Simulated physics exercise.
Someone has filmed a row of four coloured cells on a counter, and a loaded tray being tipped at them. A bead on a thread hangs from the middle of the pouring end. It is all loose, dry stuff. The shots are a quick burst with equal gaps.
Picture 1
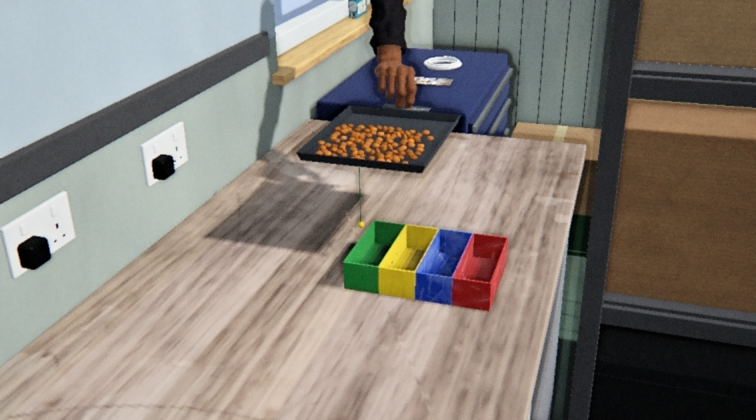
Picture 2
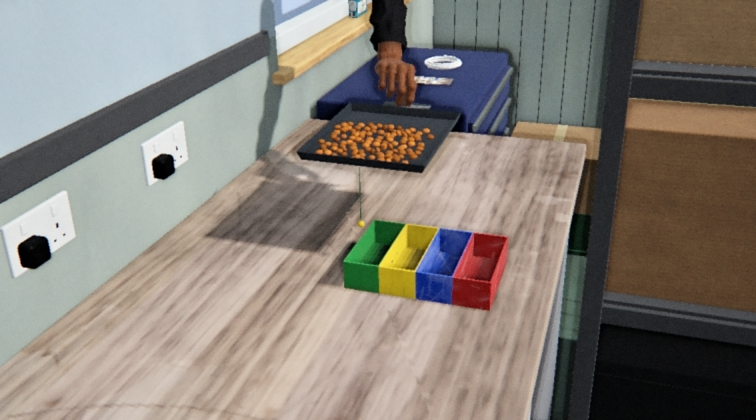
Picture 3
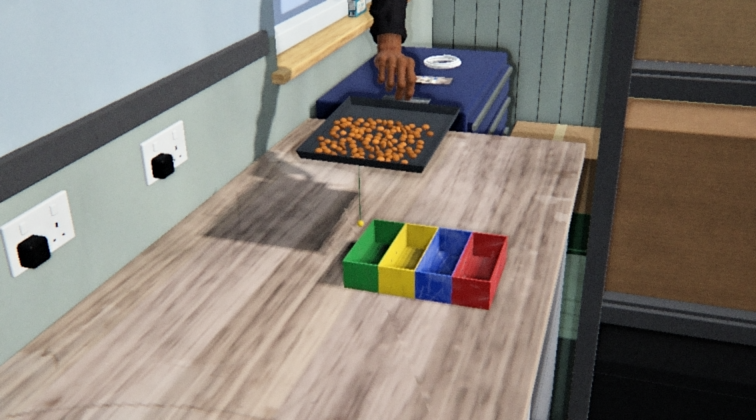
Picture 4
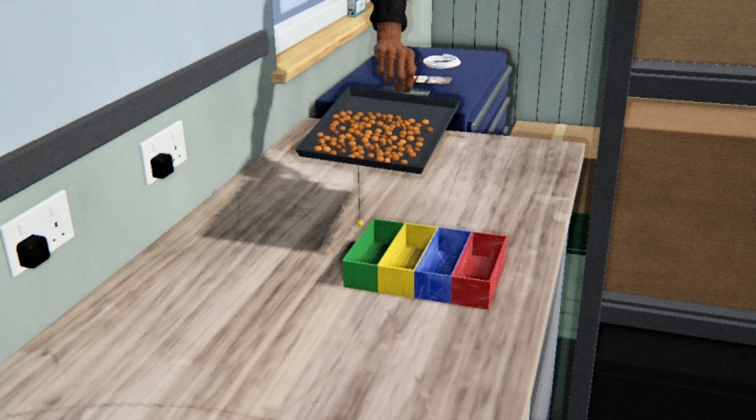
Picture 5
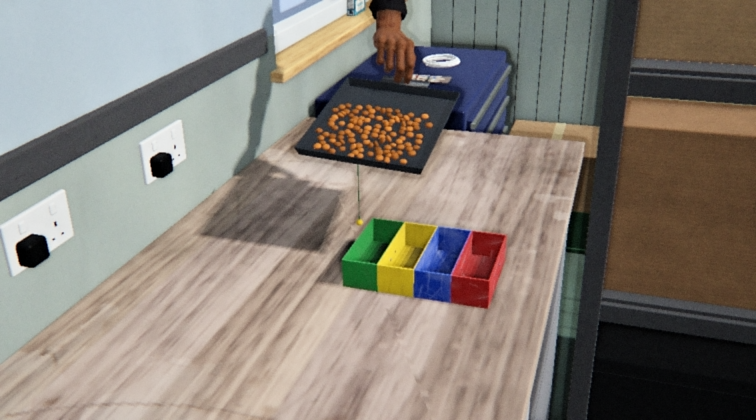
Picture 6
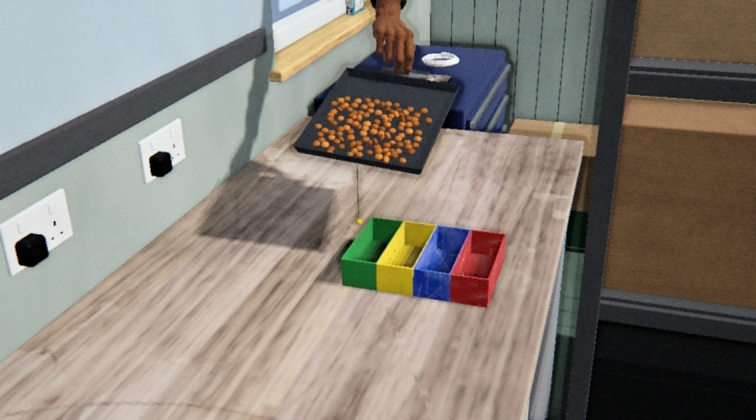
A hand tilted a dark tray of small orange-brown bits more and more steeply, its far end rising, above a countertop row of green, yellow, blue and red compartments, while a bead hung beneath.
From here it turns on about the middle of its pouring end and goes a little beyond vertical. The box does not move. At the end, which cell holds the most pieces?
The yellow one ends fullest.
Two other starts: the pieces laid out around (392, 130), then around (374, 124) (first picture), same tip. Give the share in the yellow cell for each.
In turn 50 and 50 in a hundred.
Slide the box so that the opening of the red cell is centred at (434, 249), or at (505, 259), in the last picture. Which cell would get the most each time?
The first try: Blue. The second: That green cell.
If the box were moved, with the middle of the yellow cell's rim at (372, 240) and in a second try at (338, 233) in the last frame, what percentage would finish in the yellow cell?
Near 20 % and 10 %.
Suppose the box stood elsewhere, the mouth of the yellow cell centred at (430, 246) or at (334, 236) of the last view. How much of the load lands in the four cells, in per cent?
Roughly 70 per cent, and 80 per cent.
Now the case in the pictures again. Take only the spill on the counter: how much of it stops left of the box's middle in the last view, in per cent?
About 100 per cent.
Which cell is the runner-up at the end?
It is green.
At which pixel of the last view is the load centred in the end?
Around (400, 268).
Shortly afterwards, tray tipped steeply; all but a few on the tray; only a few falling or outside the box.
Next, tray tipped right over; a little on the tray; near a third in the yellow cell; near a quarter in the green cell; a little in the blue cell; near a quarter falling or outside the box.
Some moments later, tray tipped past a quarter turn; near half in the yellow cell; near a quarter in the green cell; a little in the blue cell; a little falling or outside the box.
In the end, tray tipped past a quarter turn; near half in the yellow cell; near a quarter in the green cell; a little in the blue cell; none at all in the red cell; a little outside the box.
